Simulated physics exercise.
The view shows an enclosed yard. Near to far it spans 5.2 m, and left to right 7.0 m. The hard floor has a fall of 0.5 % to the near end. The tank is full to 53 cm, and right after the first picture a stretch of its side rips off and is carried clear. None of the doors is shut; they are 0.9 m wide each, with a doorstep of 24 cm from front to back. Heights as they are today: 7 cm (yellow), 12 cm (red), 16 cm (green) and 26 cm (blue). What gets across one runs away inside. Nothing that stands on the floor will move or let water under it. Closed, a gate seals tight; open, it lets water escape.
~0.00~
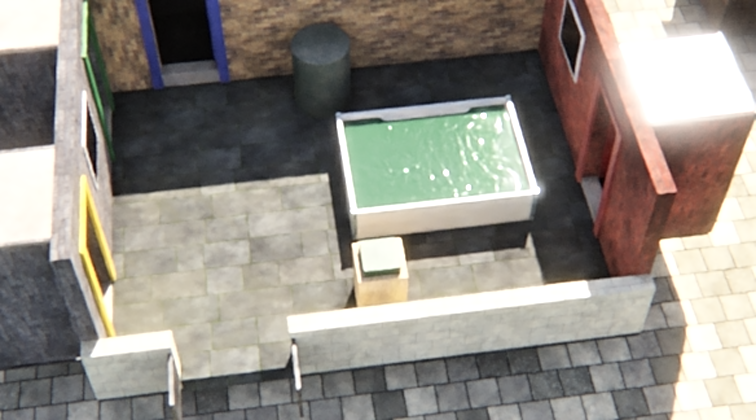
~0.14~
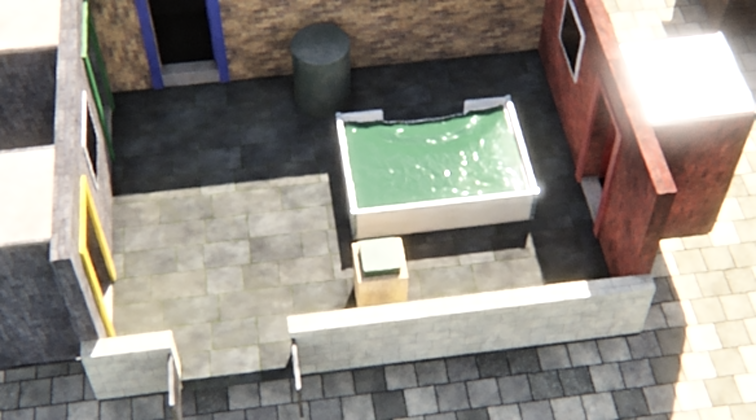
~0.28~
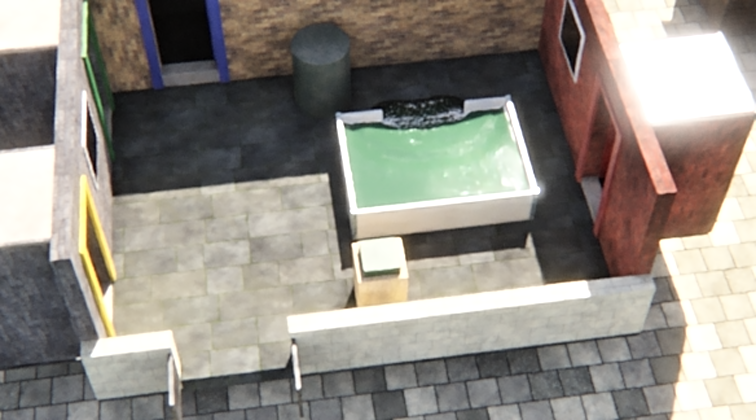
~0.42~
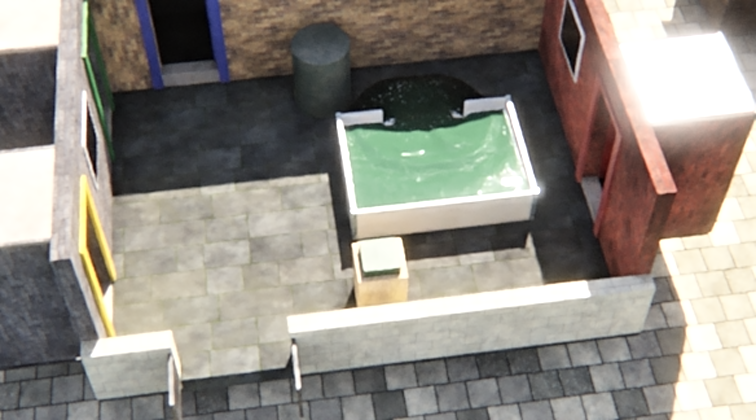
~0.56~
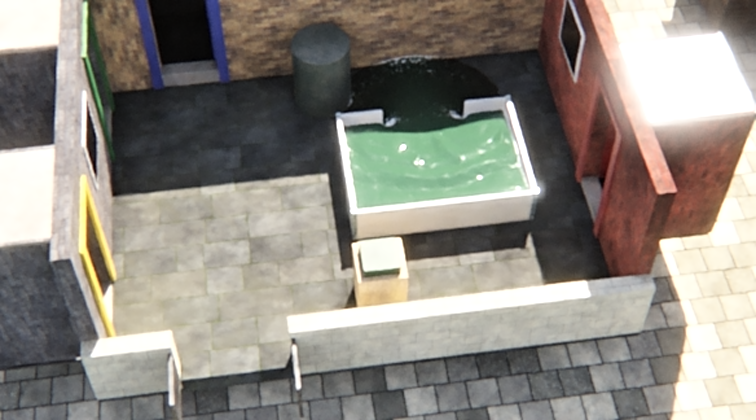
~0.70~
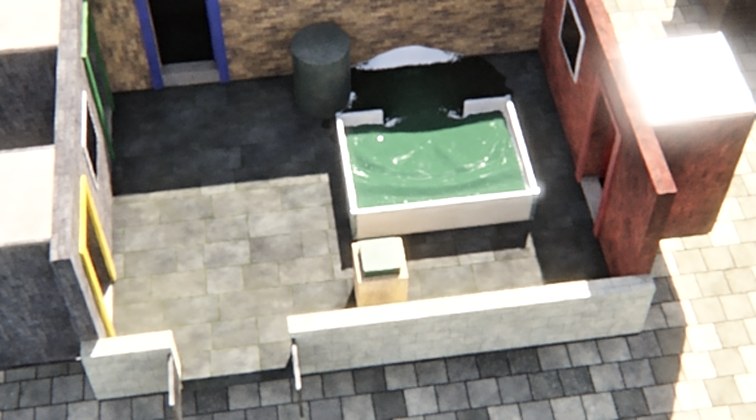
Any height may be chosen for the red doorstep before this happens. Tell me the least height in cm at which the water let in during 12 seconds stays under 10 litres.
It should be about 7 cm.
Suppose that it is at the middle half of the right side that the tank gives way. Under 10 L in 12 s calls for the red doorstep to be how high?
At least roughly 27 centimetres tall.
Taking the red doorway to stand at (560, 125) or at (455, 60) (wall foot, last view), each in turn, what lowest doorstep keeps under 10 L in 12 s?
11.0 and 27 cm.
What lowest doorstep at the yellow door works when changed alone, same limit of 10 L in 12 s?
At the yellow door you'd want roughly 8.0 cm.
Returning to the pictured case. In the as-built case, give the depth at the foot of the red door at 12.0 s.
7.5 cm.
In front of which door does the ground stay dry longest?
Answer: Yellow.
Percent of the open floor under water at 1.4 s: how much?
Near 10 per cent of the open floor.
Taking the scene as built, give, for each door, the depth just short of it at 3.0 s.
Yellow door 0 cm, red door 3 cm, green door 10 cm, blue door 3 cm.
After 1.4 s water covers 10 % of the floor, deepest (38 cm) near (402, 69); it has not reached the red door.
After 3.0 s water covers 35 % of the floor, deepest (32 cm) near (531, 56); 3 cm at the red door, 0 litres in over its 12 cm doorstep.
After 12.0 s water covers 95 % of the floor, deepest (12 cm) near (415, 313); 7 cm at the red door, 0 litres in over its 12 cm doorstep.
At the red door as built, the water arrived by 2.7 s and peaked near 11 cm at 6.2 s.
Run again over the same 12 s with other heights there, 15 litres in over 6.5 cm, 5 litres over 8 cm. The limit of 10 litres is kept from about 7 cm up.
